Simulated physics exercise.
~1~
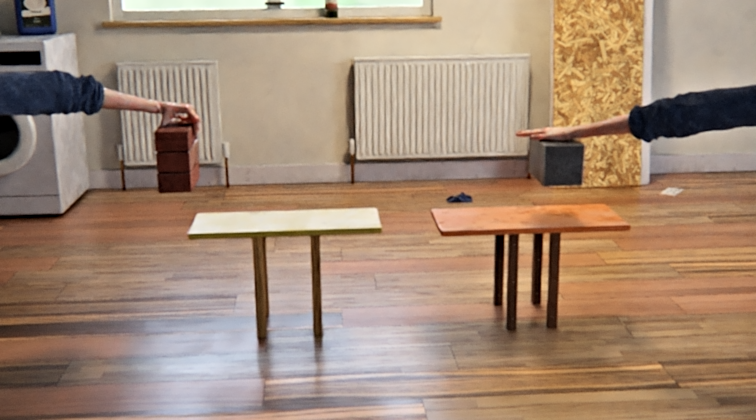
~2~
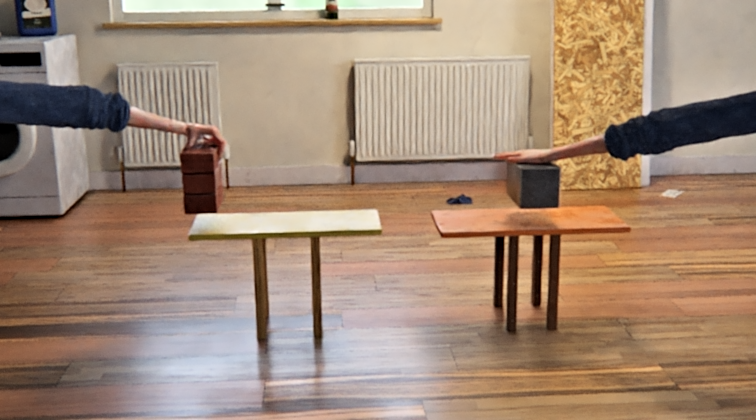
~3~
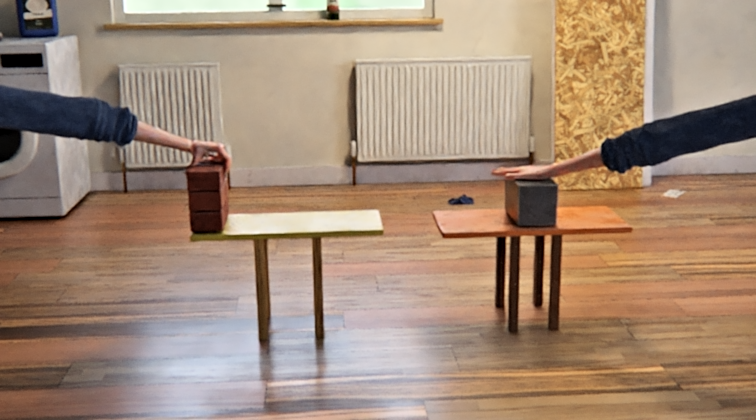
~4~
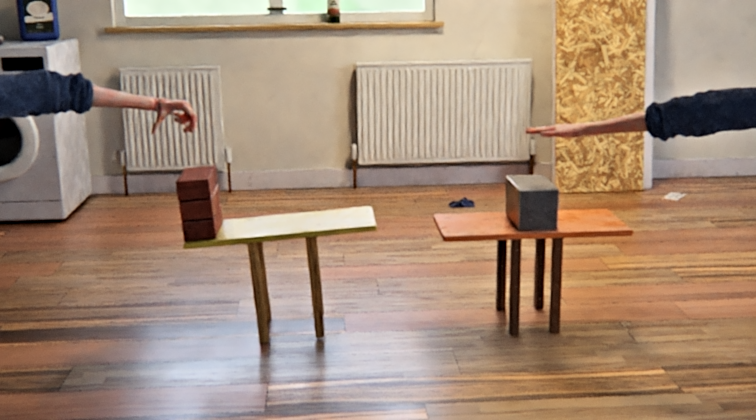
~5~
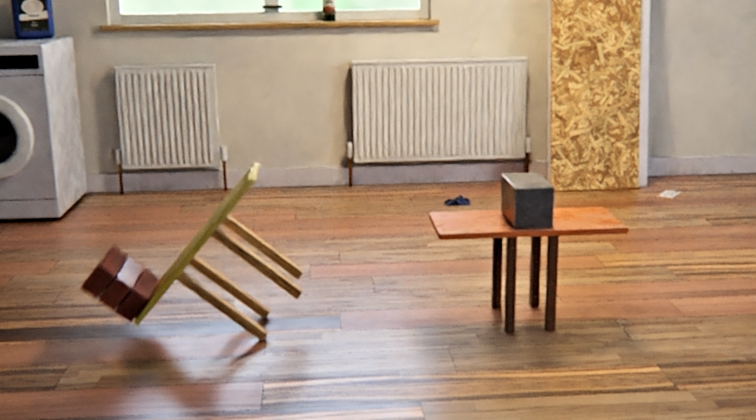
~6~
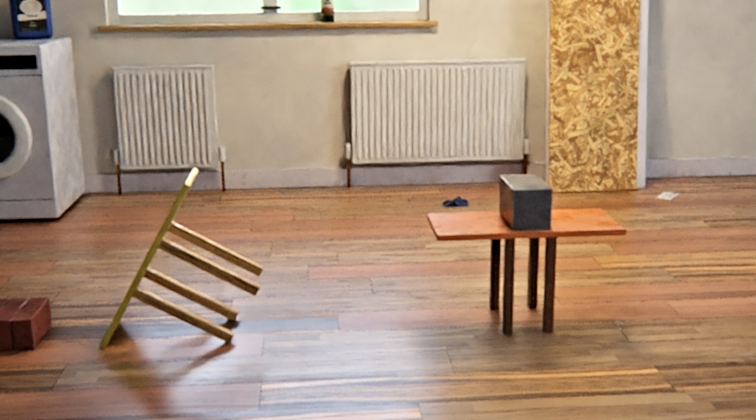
A yellow trestle tips over and spills its bricks after hands load both tables, while the orange one stands.
